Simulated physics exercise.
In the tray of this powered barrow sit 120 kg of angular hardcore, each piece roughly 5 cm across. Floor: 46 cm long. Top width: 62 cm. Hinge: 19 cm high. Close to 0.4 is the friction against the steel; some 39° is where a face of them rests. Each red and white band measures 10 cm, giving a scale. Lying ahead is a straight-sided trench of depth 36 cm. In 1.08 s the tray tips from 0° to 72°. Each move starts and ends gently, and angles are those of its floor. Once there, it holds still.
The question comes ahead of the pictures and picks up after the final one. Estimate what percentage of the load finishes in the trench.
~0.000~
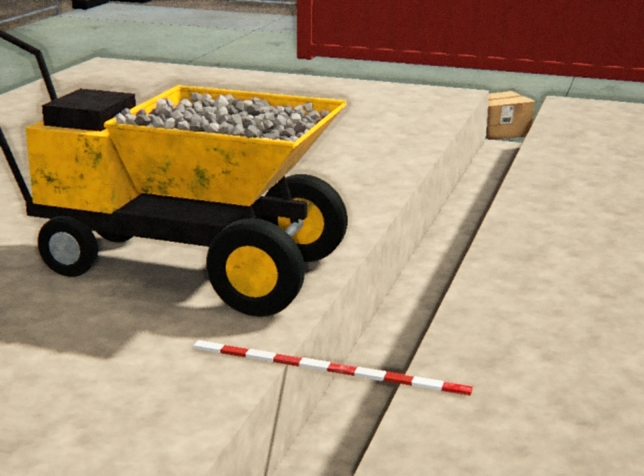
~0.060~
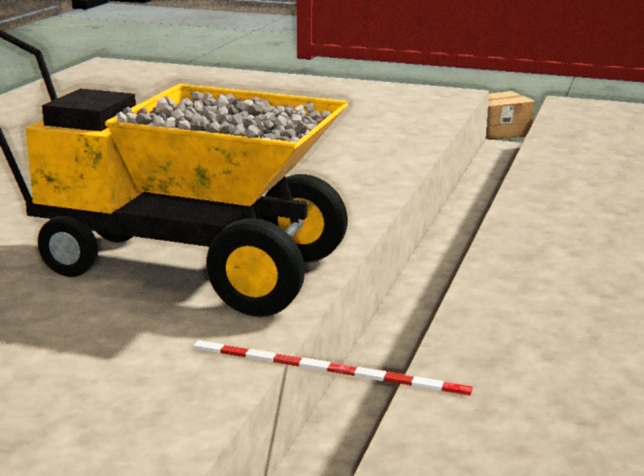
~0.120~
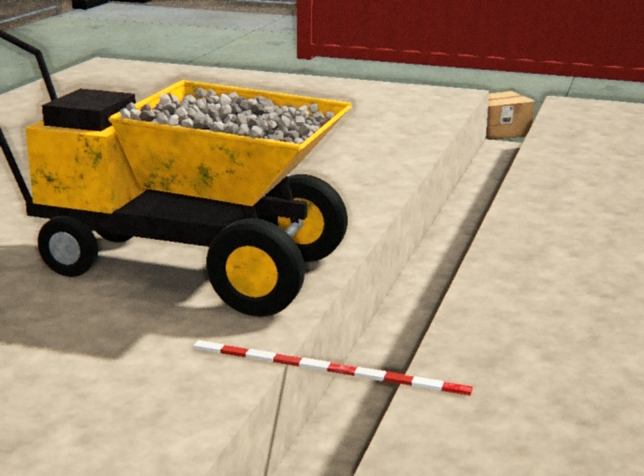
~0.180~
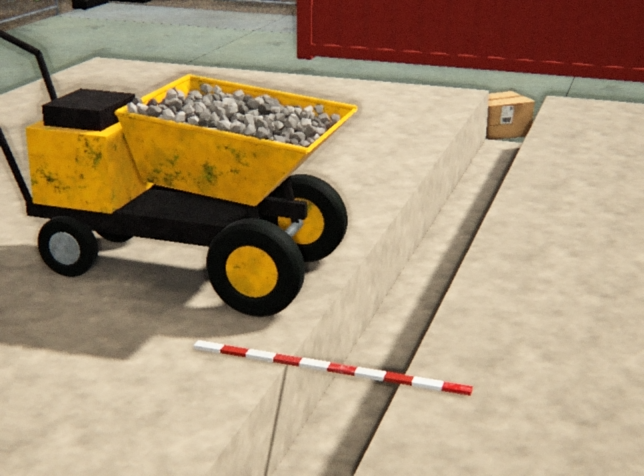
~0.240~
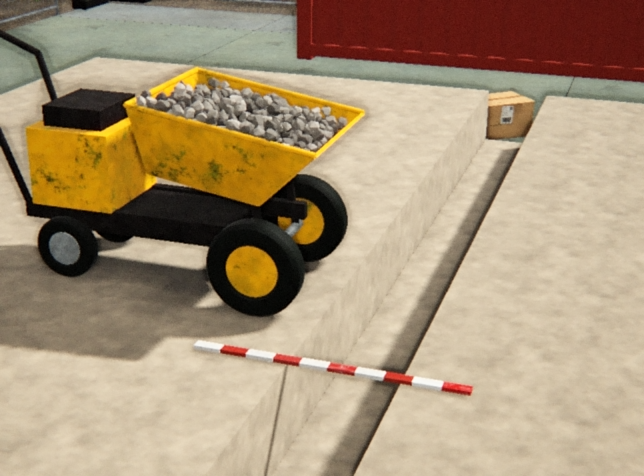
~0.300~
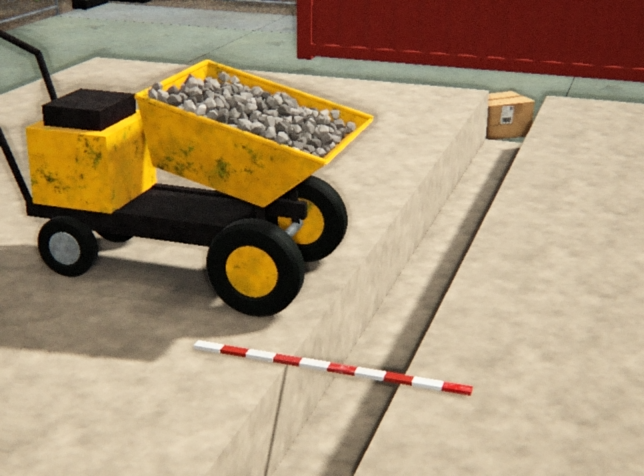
Roughly 55 percent.
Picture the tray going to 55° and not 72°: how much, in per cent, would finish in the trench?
Expect roughly 10 per cent.
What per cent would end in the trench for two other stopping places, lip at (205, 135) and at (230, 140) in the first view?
I'd say some 95 per cent and some 90 per cent.
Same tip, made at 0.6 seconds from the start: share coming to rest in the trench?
35 %.
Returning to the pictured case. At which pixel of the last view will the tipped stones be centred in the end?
Around (429, 354).
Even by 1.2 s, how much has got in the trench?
10 per cent, give or take.
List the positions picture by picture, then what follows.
In the first frame, lip at (294, 145), floor tilted 0°, highest stones at (239, 107).
In the second frame, the tray is at 1°, its lip at (296, 146); the top of the load is at (234, 105); the stones move at 0.1 m/s on average.
In the third frame, the tray is at 2°, its lip at (300, 148); the top of the load is at (226, 103); the stones move at 0.3 m/s on average.
In the fourth frame, the tray is at 5°, its lip at (307, 151); the top of the load is at (221, 101); the stones move at 0.5 m/s on average.
In the fifth frame, the tray is at 9°, its lip at (315, 156); the top of the load is at (204, 92); the stones move at 0.6 m/s on average.
In the sixth frame, the tray is at 14°, its lip at (325, 163); the top of the load is at (202, 85); the stones move at 0.7 m/s on average.
After 0.8 s the floor is at 61°; 99 % in the tray, 1 % in the trench; the foremost stones are at (410, 245).
After 1.2 s the floor is at 72°; 67 % in the tray, 8 % in the trench, 25 % past the trench; the foremost stones are at (519, 323).
After 1.5 s the floor is at 72°; 36 % in the tray, 21 % in the trench, 43 % past the trench; the foremost stones are at (629, 329).
After 3.5 s the floor is at 72°; 4 % in the tray, 55 % in the trench, 41 % past the trench; the foremost stones are past the picture's edge.
